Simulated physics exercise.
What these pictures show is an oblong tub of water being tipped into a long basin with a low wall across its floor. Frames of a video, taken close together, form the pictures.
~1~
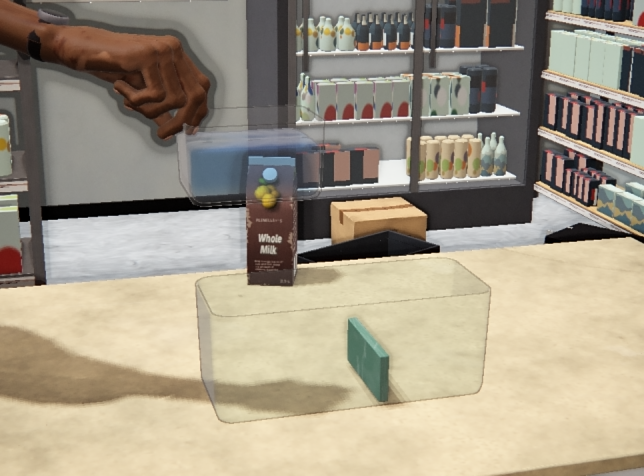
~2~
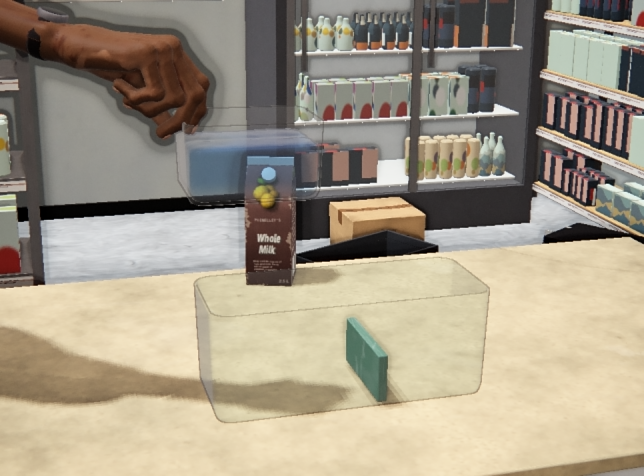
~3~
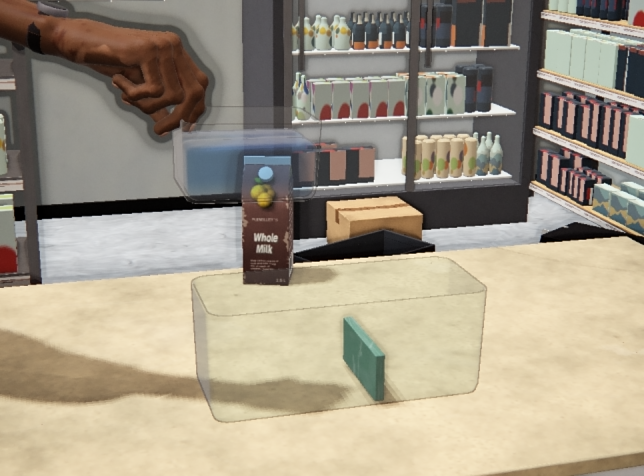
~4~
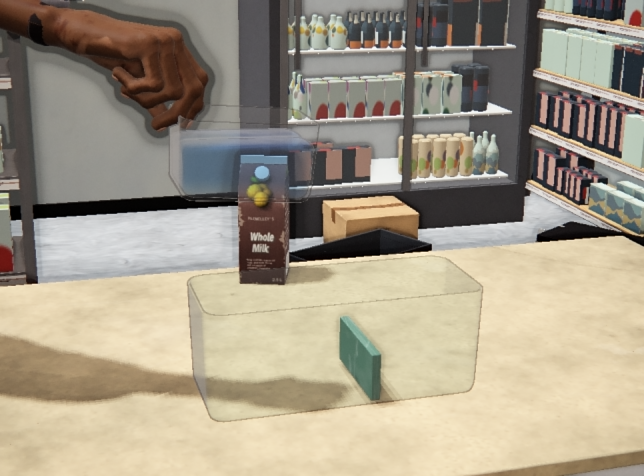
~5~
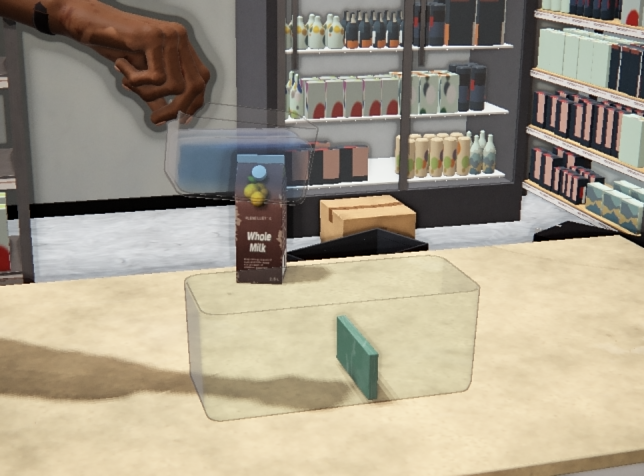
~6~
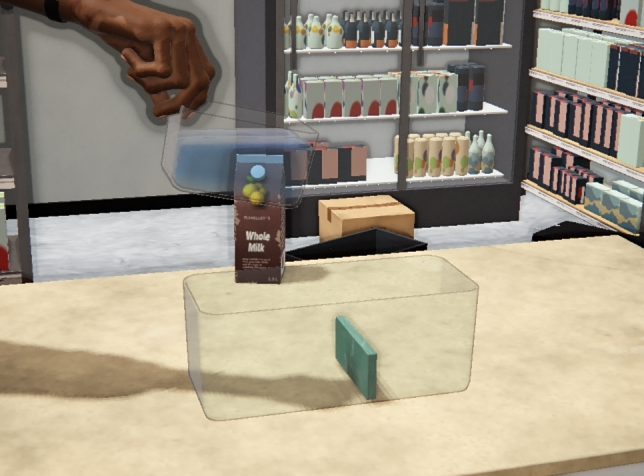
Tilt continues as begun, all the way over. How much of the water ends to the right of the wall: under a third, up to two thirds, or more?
Short answer, the right side holds a middle share of a third to two thirds.
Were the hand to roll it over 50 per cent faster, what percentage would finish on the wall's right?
Result: Roughly 40 %.
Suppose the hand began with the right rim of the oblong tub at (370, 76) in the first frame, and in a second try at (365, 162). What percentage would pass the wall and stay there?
It comes to 85 % the first time and 80 % the second.
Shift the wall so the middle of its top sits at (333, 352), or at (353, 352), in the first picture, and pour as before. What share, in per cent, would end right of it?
75 % then 60 %, approximately.
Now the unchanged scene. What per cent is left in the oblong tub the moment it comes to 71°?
Around 55 percent remains.
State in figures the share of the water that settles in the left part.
About 45 per cent.
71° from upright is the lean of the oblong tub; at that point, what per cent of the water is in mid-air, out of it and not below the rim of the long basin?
Estimate: Some 35 per cent.
A moment on, the oblong tub is tipped part way and 56 per cent is still to pour, 2 is left of the wall and 6 right of it.
Next, the oblong tub is tipped right over and 11 per cent is still to pour, 23 is left of the wall and 55 right of it.
Then the oblong tub is tipped right over and 0 per cent is still to pour, 43 is left of the wall and 53 right of it.
Later the oblong tub is tipped right over and 0 per cent is still to pour, 44 is left of the wall and 53 right of it.
At rest 44 per cent lies left of the wall, 54 right of it and 2 outside.
